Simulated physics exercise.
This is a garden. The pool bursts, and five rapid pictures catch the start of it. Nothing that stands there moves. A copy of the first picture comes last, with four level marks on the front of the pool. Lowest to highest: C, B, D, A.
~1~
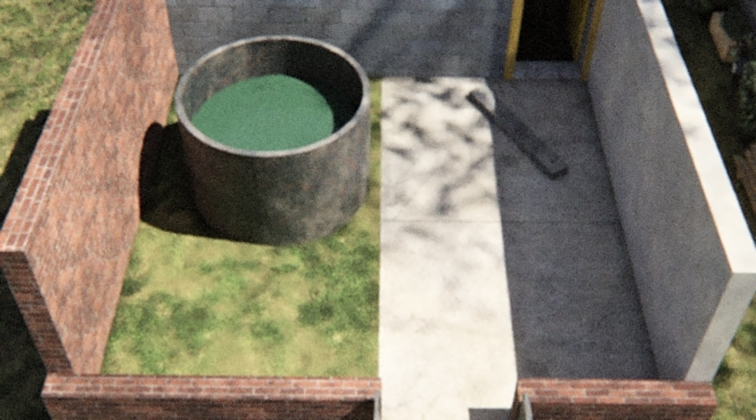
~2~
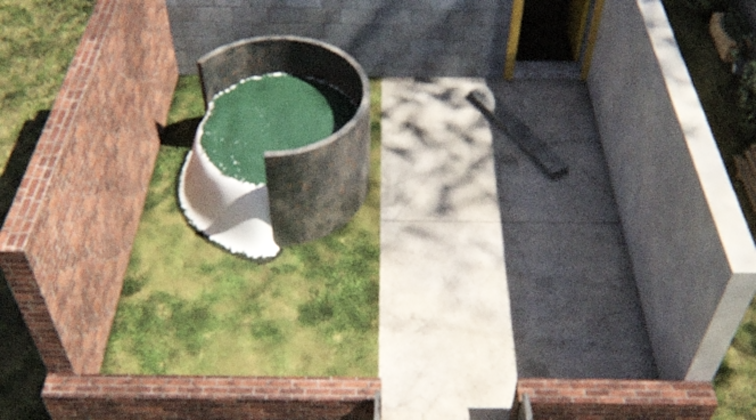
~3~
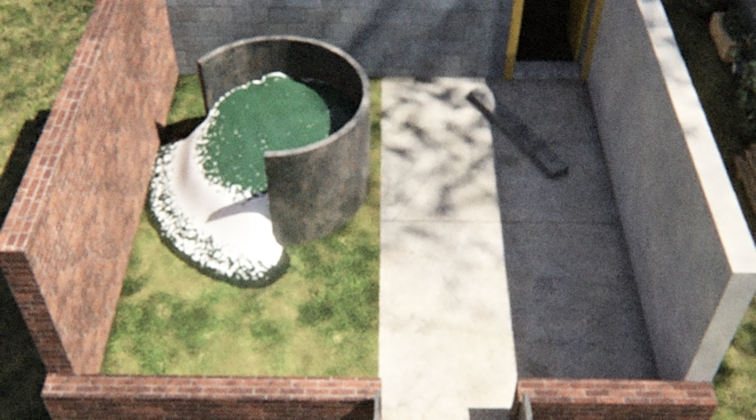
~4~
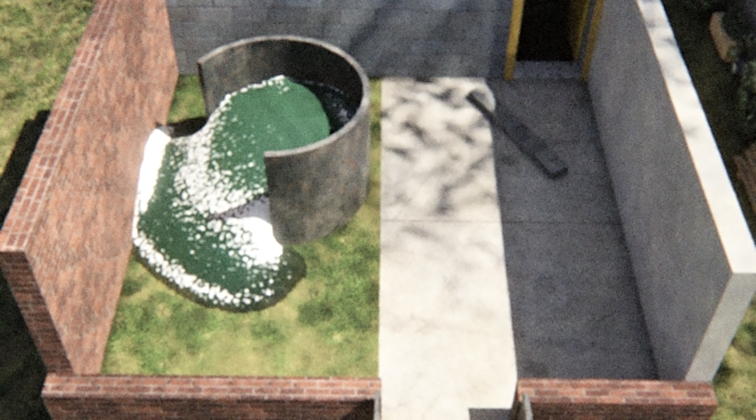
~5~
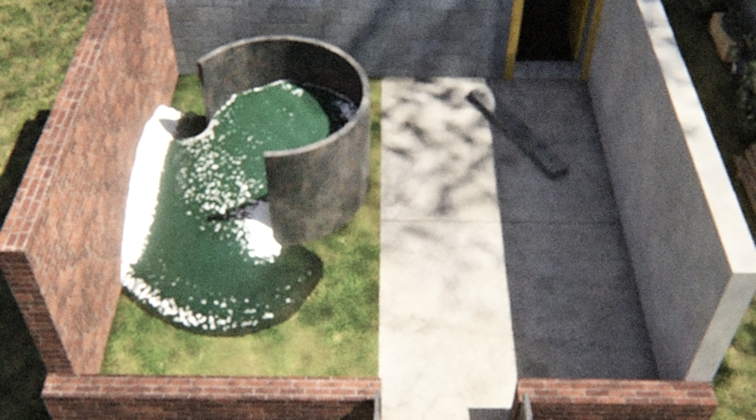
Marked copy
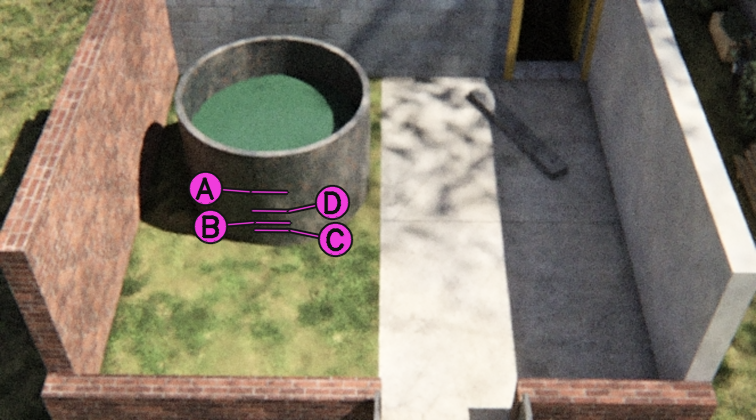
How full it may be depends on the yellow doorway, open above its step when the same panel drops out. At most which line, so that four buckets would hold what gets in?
That is line A.
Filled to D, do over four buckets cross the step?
No, not at all.
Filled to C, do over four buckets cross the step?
No, that is safe.
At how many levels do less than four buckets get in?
All four.
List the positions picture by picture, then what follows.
Water in the pool at rest, its middle at (277, 128); foot of the yellow doorway at (546, 79); open gate at (450, 375).
Water covers 2 % of the ground and shows as far out as (258, 252).
Water covers 7 % of the ground and shows as far out as (266, 279).
Water covers 10 % of the ground and shows as far out as (264, 302).
Water covers 14 % of the ground and shows as far out as (280, 310).
On the marked copy, A at (268, 192); B at (271, 222); C at (272, 230); D at (270, 211); from the bottom up C, B, D, A.
For line A, a bucket or two gets in.
For line B, nothing gets over.
For line C, nothing gets over.
For line D, nothing gets over.
